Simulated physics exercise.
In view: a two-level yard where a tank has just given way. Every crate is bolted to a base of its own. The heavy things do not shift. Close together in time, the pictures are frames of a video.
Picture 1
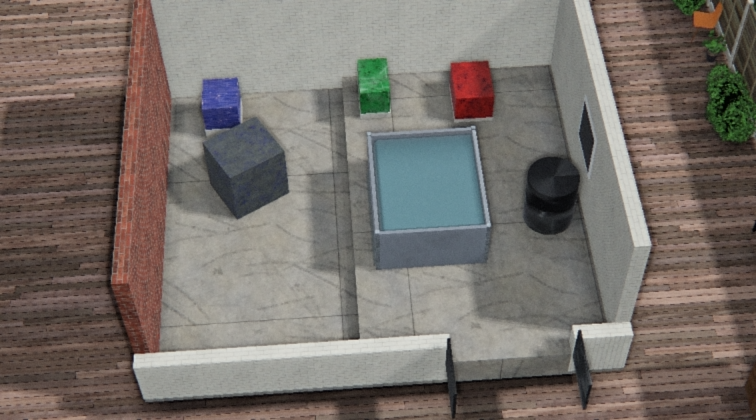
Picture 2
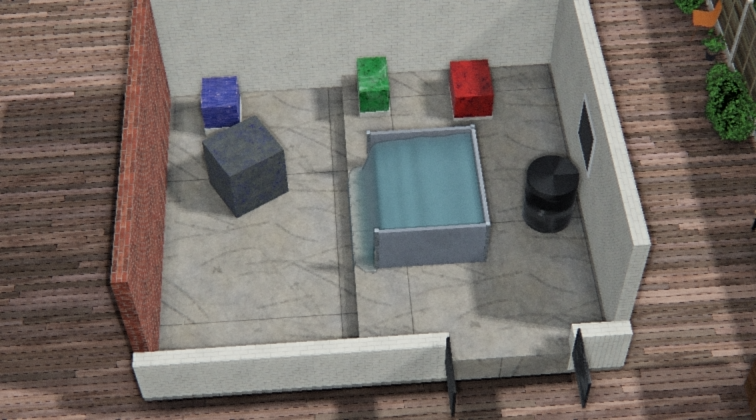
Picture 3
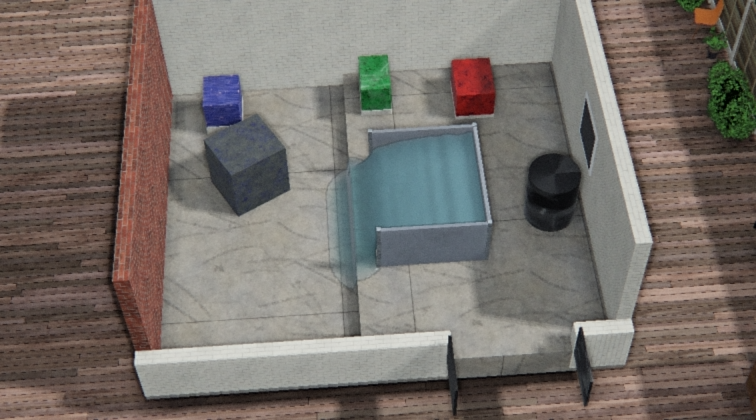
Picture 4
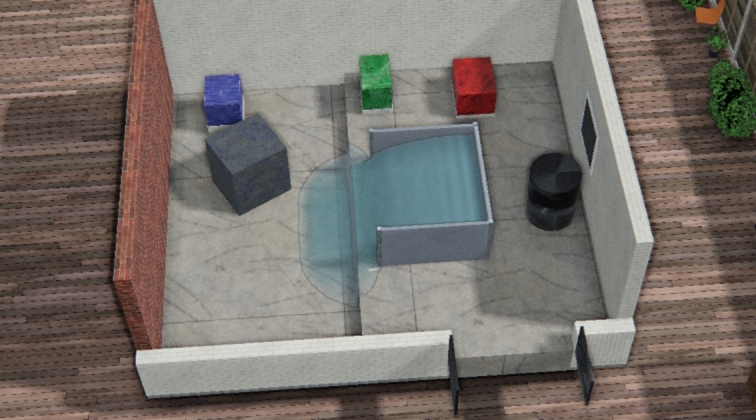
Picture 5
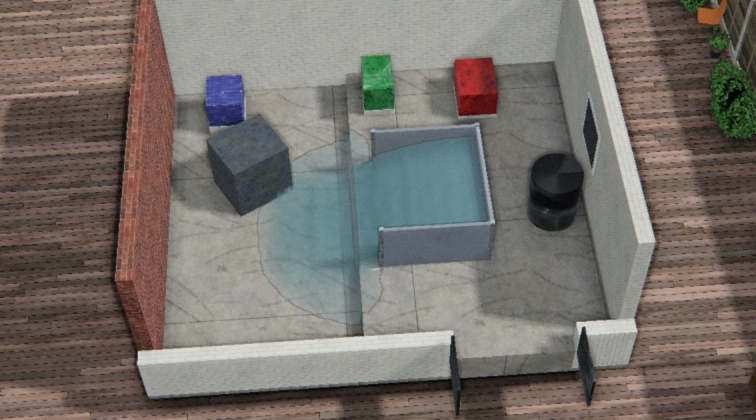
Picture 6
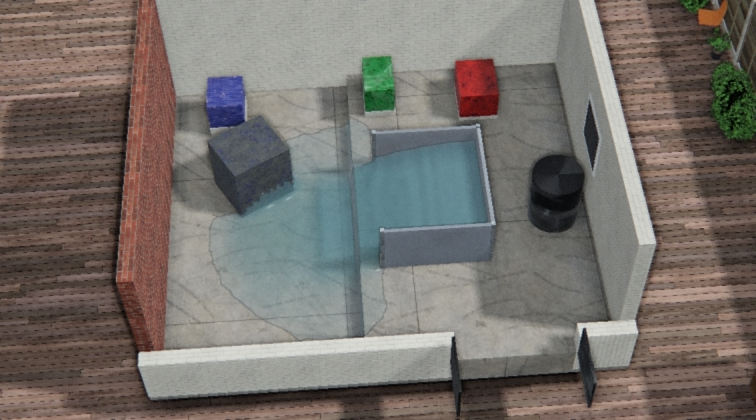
In the video, a walled yard holds blue, green and red blocks, a large grey cube, a black barrel and an open tank of water; the tank's left side opens and water pours out, spreading left across the floor to the grey cube.
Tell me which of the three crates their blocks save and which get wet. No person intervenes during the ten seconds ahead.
In the end the red crate will not be reached, the green crate will not be reached, the blue crate will be reached.
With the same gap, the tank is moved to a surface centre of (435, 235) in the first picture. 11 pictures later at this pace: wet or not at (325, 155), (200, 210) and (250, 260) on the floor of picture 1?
As listed: No water, under water, under water.
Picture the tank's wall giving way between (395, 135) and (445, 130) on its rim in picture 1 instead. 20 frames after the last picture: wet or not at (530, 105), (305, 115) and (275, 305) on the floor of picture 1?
In that order: Flooded, under water, no water.
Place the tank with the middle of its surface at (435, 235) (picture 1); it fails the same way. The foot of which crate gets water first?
Blue-painted one.
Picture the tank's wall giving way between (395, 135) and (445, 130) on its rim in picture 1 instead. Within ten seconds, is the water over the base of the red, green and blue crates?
Going through them, the red gets reached, the green gets reached and the blue gets reached.
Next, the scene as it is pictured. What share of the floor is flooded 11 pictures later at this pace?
Close to 45 percent, by my reckoning.
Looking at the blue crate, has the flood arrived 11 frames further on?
My call for blue: Got wet.
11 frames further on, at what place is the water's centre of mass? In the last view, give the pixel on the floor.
It is near (281, 241).
A moment on, water covers 40 % of the floor; the red crate not reached, the green crate water round its plinth, the blue crate water round its plinth.
Next, water covers 45 % of the floor; the red crate not reached, the green crate water round its plinth, the blue crate water round its plinth.
Then, water covers 55 % of the floor; the red crate not reached, the green crate water round its plinth, the blue crate water round its plinth.
Later, water covers 60 % of the floor; the red crate not reached, the green crate water round its plinth, the blue crate water round its plinth.
In the end, water covers 55 % of the floor; the red crate stayed above the water, the green crate stayed above the water, the blue crate was topped.
